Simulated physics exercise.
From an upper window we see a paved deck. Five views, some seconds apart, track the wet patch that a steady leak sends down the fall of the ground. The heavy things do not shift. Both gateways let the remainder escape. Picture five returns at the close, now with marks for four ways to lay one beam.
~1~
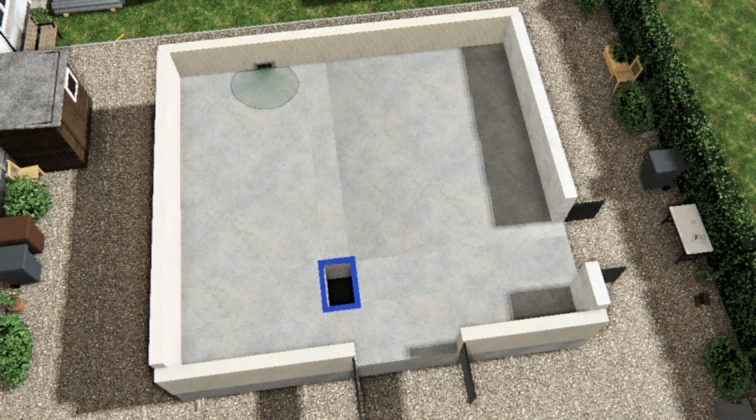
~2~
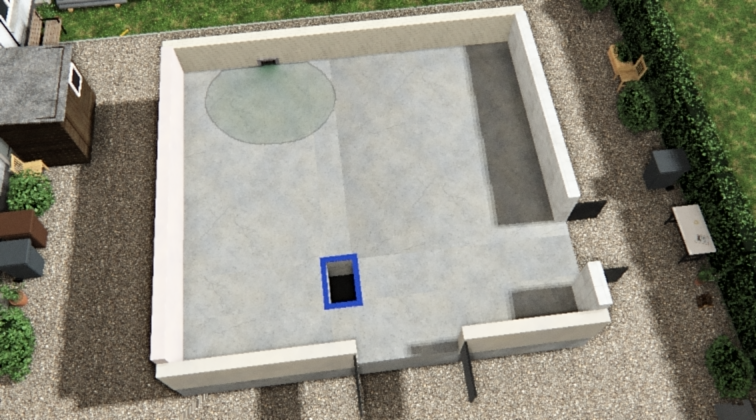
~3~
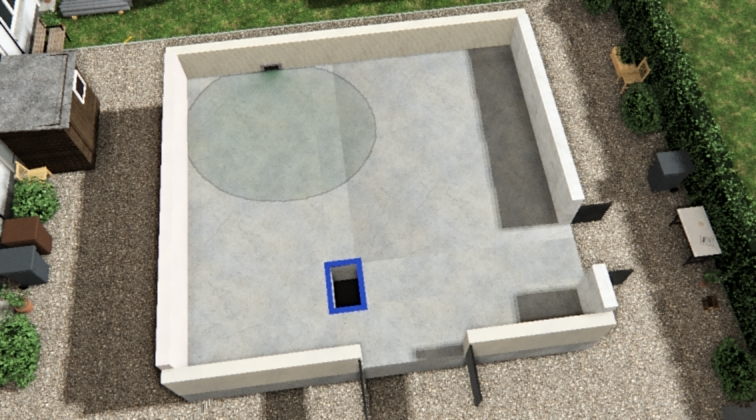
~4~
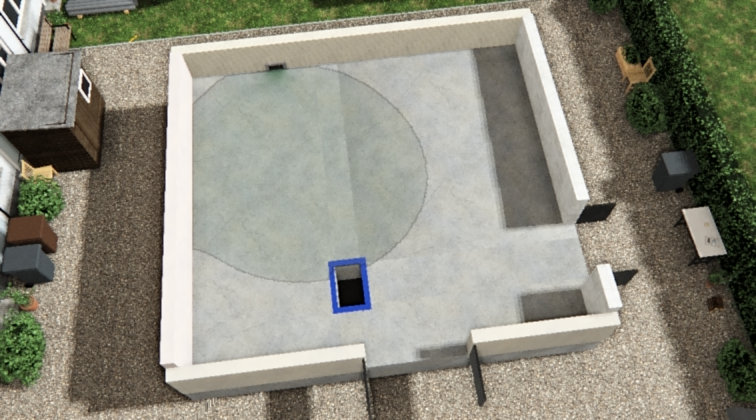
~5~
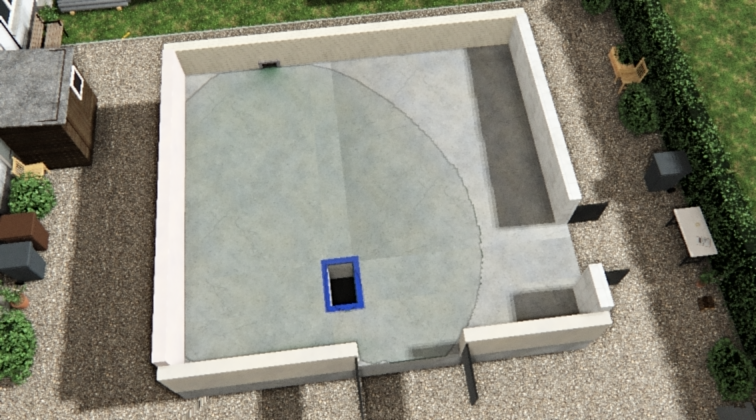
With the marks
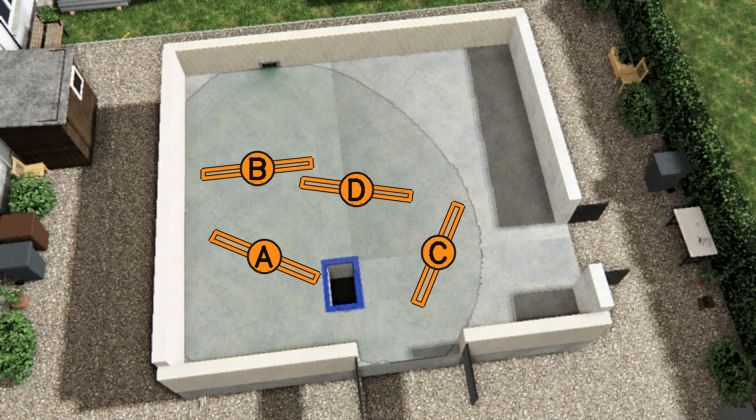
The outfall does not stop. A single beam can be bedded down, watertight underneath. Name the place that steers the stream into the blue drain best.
The best position is A.
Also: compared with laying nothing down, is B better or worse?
It is worse.
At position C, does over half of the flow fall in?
No, it does not.
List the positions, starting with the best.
The order is A, C, D, B.
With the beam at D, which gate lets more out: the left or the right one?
More leaves on the left.
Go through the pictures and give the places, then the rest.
Outfall at (264, 65); blue drain at (339, 284); open gate at (561, 253); open gate at (406, 348); water covers 3 % of the ground and shows as far out as (261, 105); blue drain still dry.
Water covers 9 % of the ground and shows as far out as (319, 127); blue drain still dry.
Water covers 21 % of the ground and shows as far out as (323, 190); blue drain still dry.
Water covers 40 % of the ground and shows as far out as (327, 275); blue drain still dry.
Water covers 63 % of the ground and shows as far out as (462, 302); blue drain taking water.
On the marked copy, A from (213, 236) to (316, 277); B from (203, 174) to (311, 162); C from (417, 303) to (458, 204); D from (302, 182) to (410, 196).
Choosing A, about 41 % of the stream runs into the blue drain, about 58 % out by the gates.
Choosing B, about 6 % of the stream runs into the blue drain, about 93 % out by the gates.
Choosing C, about 25 % of the stream runs into the blue drain, about 71 % out by the gates.
Choosing D, about 12 % of the stream runs into the blue drain, about 87 % out by the gates.
